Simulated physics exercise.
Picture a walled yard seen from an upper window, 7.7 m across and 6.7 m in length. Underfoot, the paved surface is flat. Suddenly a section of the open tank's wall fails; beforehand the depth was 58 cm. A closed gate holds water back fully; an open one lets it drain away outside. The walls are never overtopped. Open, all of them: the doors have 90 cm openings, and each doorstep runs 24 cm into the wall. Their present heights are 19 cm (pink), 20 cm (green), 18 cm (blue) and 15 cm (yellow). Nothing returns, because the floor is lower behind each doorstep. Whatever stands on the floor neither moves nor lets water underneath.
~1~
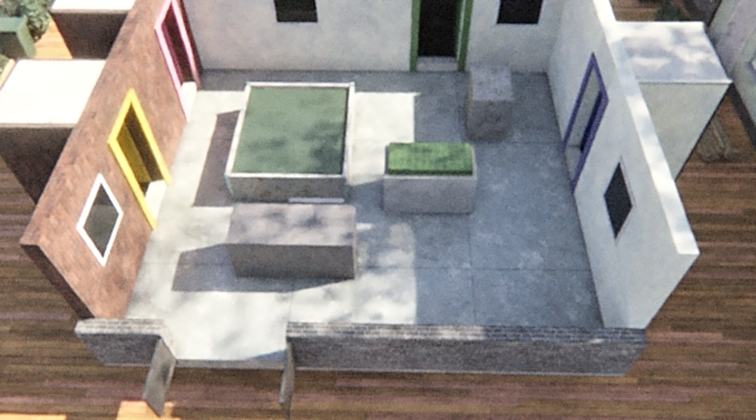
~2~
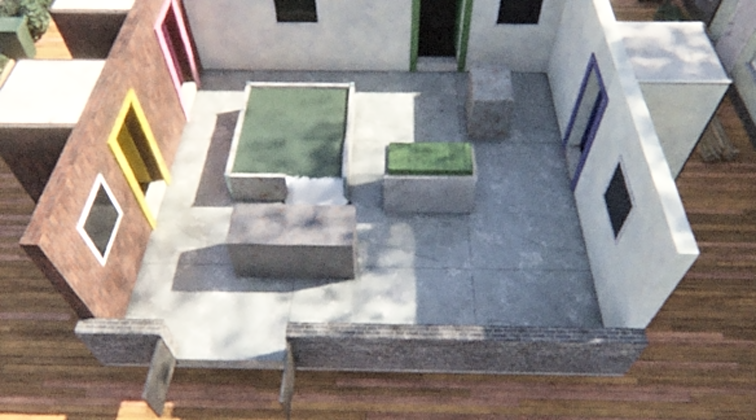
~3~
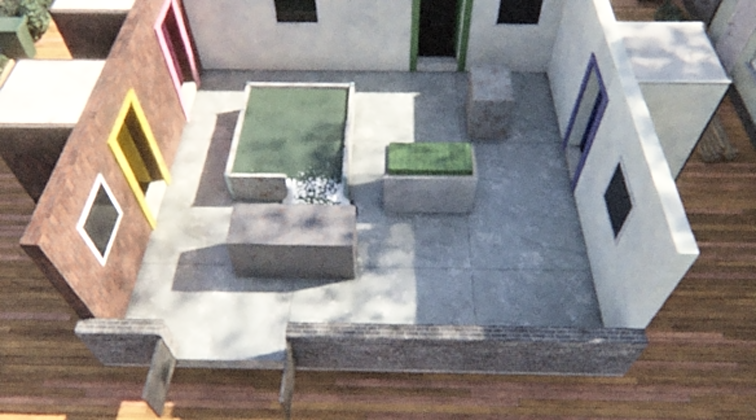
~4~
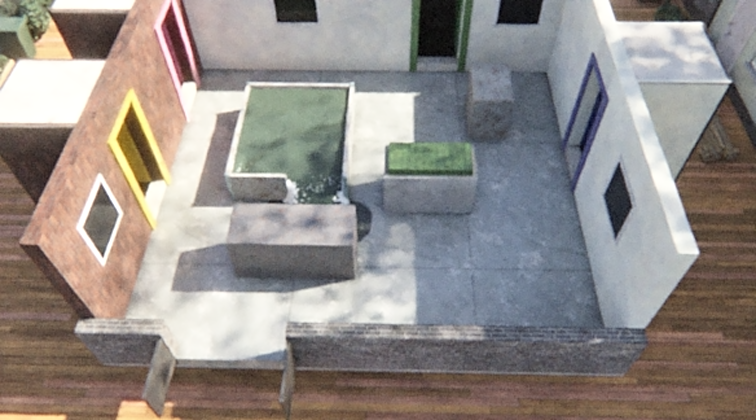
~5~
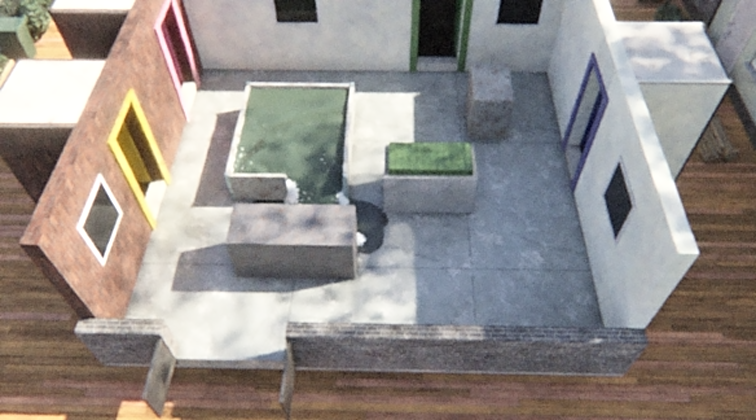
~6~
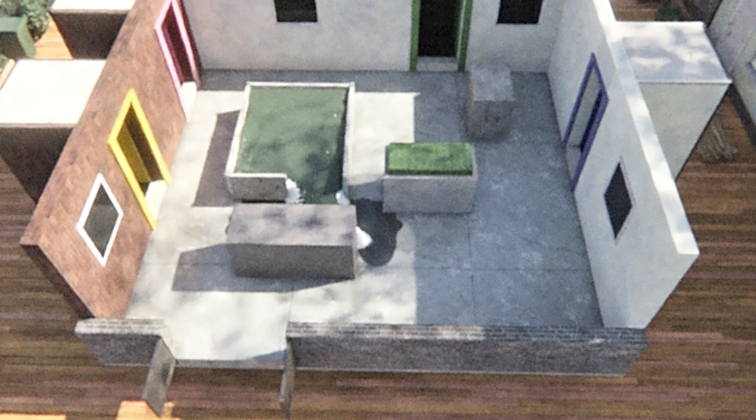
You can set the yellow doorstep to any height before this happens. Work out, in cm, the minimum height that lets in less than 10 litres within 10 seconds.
I would say 22 cm.
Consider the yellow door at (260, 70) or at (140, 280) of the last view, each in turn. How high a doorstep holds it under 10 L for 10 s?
About 7.5 cm for the first and 6.0 cm for the second.
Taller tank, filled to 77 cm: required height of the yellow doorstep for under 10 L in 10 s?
A step of about 31 cm does it.
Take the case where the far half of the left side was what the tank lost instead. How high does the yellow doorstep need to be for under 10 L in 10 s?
A height of around 5.0 cm.
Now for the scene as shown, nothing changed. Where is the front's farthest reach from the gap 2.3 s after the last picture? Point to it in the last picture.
The tip of the flood lies near (602, 352).
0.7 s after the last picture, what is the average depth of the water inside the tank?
It averages near 45 cm.
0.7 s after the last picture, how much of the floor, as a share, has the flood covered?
Wet: Close to 15 %.
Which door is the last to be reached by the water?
The green one comes last.
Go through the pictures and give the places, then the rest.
Still water, 58 cm deep, in the open tank at (294, 130); the yellow door at (144, 168) is dry, in the first frame.
Water pours out at (317, 190) and has run 0.3 m, to a hidden place; about 8 cm deep outside, 58 cm at the back, in the second frame.
Water pours out at a hidden place and has run 0.8 m, to a hidden place; about 10 cm deep outside, 58 cm at the back, in the third frame.
The front is at a hidden place, 1.0 m from the gap at a hidden place; 1.5 m2 of floor is wet, 58 cm left at the back, in the fourth frame.
Water pours out at a hidden place and has run 1.2 m, to (369, 249); about 11 cm deep outside, 58 cm at the back, in the fifth frame.
The front is at (379, 260), 1.5 m from the gap at a hidden place; 2.0 m2 of floor is wet, 57 cm left at the back; the yellow door at (144, 168), 2.9 m from the gap, is still 1.7 m from the nearest water, in the sixth frame.
Then, 0.7 s after the last picture water covers 15 % of the floor, deepest (48 cm) near (323, 234); it has not reached the yellow door.
Then, 2.3 s after the last picture water covers 40 % of the floor, deepest (33 cm) near (313, 234); 22 cm at the yellow door, 25 litres in over its 15 cm doorstep.
Then, 9.3 s after the last picture water covers 95 % of the floor, deepest (12 cm) near (313, 234); 8 cm at the yellow door, 66 litres in over its 15 cm doorstep.
At the yellow door as built, the water peaked near 25 cm, 1.7 s after the last picture.
Run again over the same 10 s with other heights there, 21 litres in over 19.5 cm, 2 litres over 26 cm. The limit of 10 litres is kept from about 22 cm up.
